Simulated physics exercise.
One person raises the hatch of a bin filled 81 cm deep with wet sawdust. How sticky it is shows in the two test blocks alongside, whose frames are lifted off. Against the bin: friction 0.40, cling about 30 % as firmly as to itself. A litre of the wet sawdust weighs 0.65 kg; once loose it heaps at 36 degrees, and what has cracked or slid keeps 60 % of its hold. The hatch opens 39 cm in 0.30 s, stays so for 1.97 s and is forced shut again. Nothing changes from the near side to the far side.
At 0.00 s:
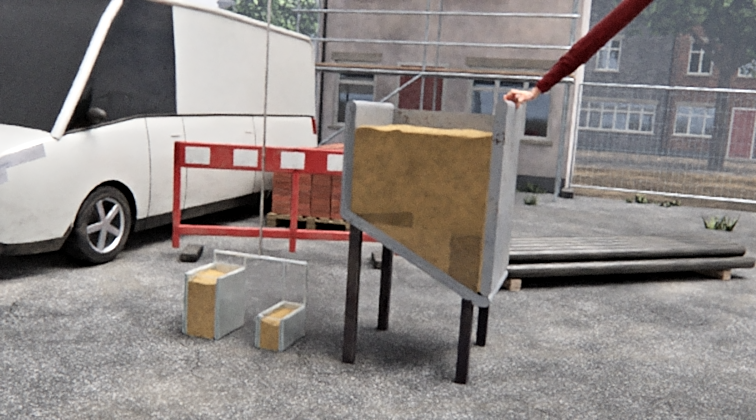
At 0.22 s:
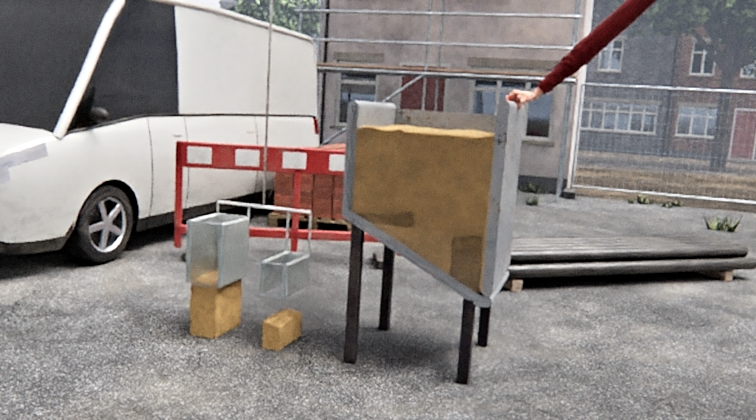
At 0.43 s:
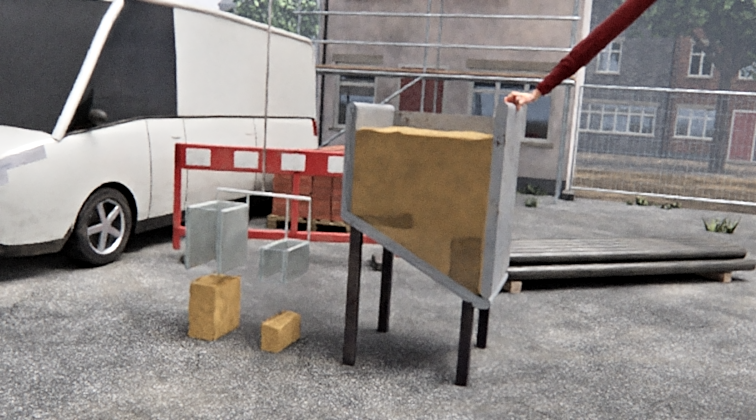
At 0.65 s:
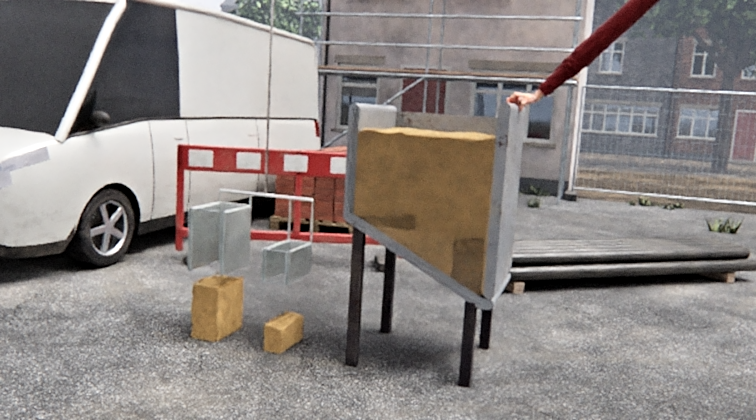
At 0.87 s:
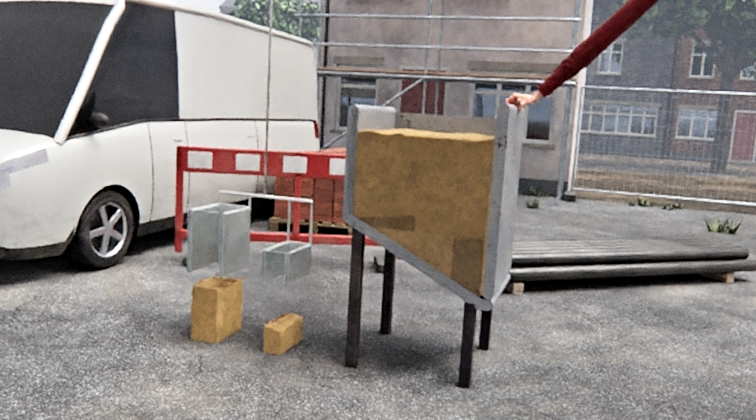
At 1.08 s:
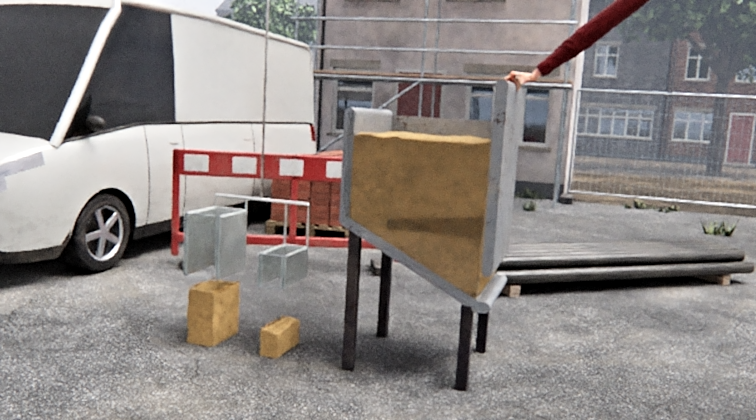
On a gravel yard beside a white van, moulds lifting off two sawdust blocks, then a red-sleeved arm slightly raising a bin's hatch.
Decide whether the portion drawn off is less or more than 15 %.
The result is less than 15 %.
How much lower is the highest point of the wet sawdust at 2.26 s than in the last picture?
About 0 cm.
By 1.62 s, the hatch is 39 cm open and 0 % is out.
By 2.26 s, the hatch is 39 cm open and 0 % is out.
By 2.90 s, the hatch is 39 cm open and 0 % is out.
By 3.54 s, the hatch is 9.9 cm open and 0 % is out.
By 3.94 s, at the end, the hatch is shut and 1 % is out.
